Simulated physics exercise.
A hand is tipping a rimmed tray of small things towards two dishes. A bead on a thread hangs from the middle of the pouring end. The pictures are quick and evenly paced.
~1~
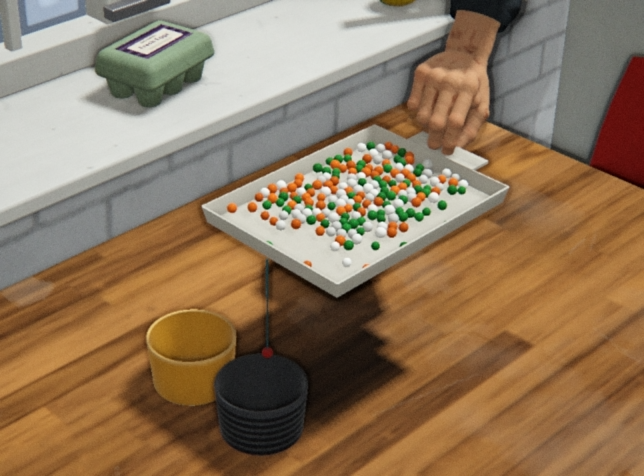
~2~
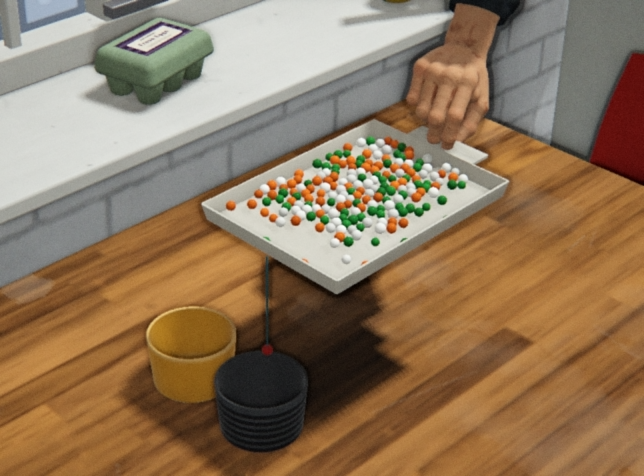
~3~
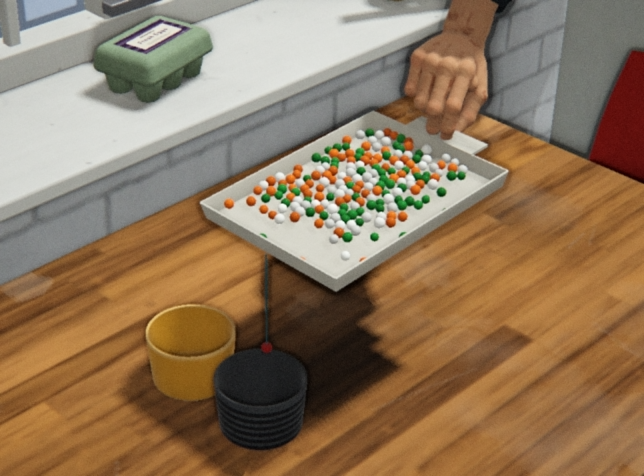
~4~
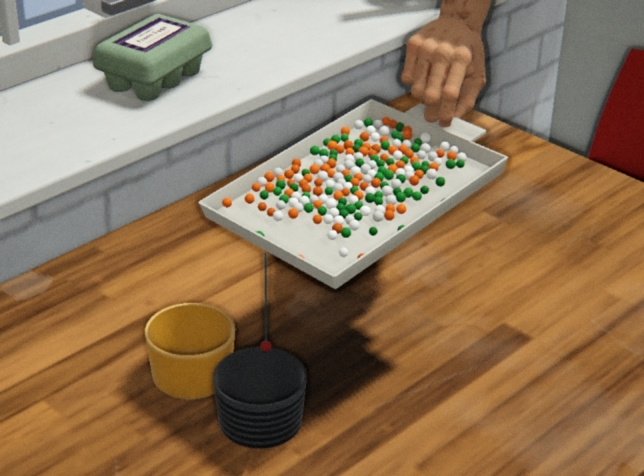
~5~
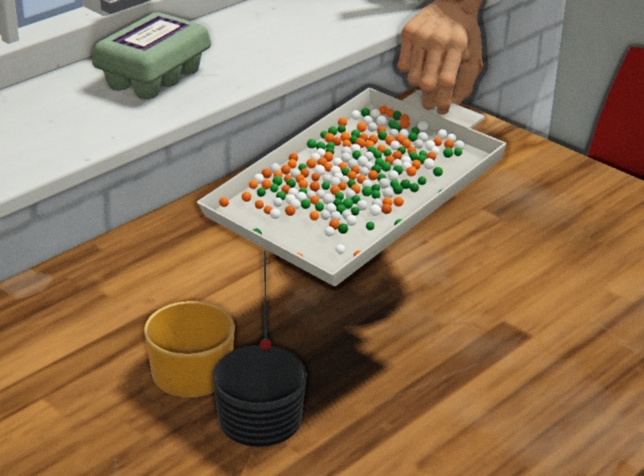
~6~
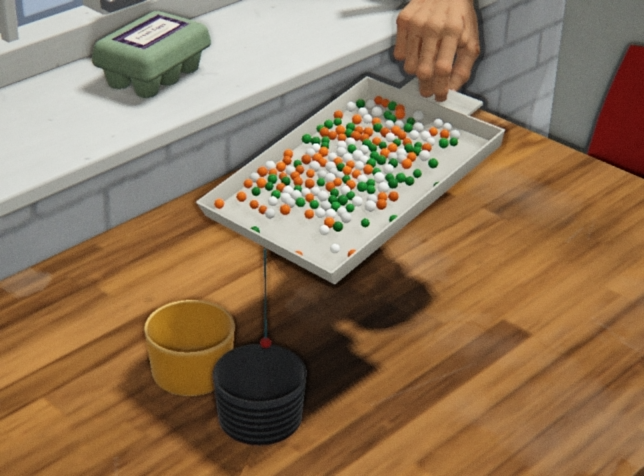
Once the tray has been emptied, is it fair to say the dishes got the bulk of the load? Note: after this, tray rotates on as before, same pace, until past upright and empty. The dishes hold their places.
Compared with the spill, the catch will be larger.
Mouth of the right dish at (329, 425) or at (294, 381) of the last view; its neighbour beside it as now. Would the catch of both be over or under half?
Short of half and then Short of half.
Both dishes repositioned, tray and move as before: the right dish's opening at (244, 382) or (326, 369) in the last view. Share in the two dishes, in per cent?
In order: 90 percent and 0 percent.
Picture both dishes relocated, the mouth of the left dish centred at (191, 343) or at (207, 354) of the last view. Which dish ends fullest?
Result, try one: The dish at left; try two: The dish at left.
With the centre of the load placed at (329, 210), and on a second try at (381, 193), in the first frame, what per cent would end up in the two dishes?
In order, roughly 70 % and 70 %.
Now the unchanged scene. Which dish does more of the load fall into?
Fuller at the end: The leftward one.
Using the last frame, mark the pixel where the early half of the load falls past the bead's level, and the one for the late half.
Points: About (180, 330), then about (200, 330).
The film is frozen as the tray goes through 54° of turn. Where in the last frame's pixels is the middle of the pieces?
Mark it at roughly (255, 206) in the final frame.
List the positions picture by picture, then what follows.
The first picture shows corners of the pouring end at (208, 206) and (337, 280), level; middle of the load at (361, 196), round plastic beads; left dish at (159, 373); right dish at (228, 422); bead on its thread at (267, 353).
The second picture shows corners of the pouring end at (207, 204) and (337, 277), level; middle of the load at (360, 191).
The third picture shows corners of the pouring end at (206, 202) and (336, 275), tipped barely, lowest at the left corner; middle of the load at (360, 185).
The fourth picture shows corners of the pouring end at (204, 202) and (334, 273), tipped a little, lowest at the left corner; middle of the load at (358, 177).
The fifth picture shows corners of the pouring end at (203, 201) and (333, 270), tipped a little, lowest at the left corner; middle of the load at (355, 170).
The sixth picture shows corners of the pouring end at (202, 201) and (332, 269), tipped a little, lowest at the left corner; middle of the load at (350, 165), nearly all on the move; left dish at (157, 364); right dish at (226, 413).
Soon after the last picture, tray tipped steeply; nearly all on the tray; a stray few in the right dish; a stray few in the left dish; a stray few outside both; a stray few in the air.
A little later, tray tipped right over; about a quarter on the tray; a small part in the right dish; about a third in the left dish; about a quarter outside both; about a quarter in the air.
Later still, tray tipped past a quarter turn; a small part in the right dish; about half in the left dish; about a third outside both.
By the end, tray tipped past a quarter turn; a small part in the right dish; about half in the left dish; about a third outside both.
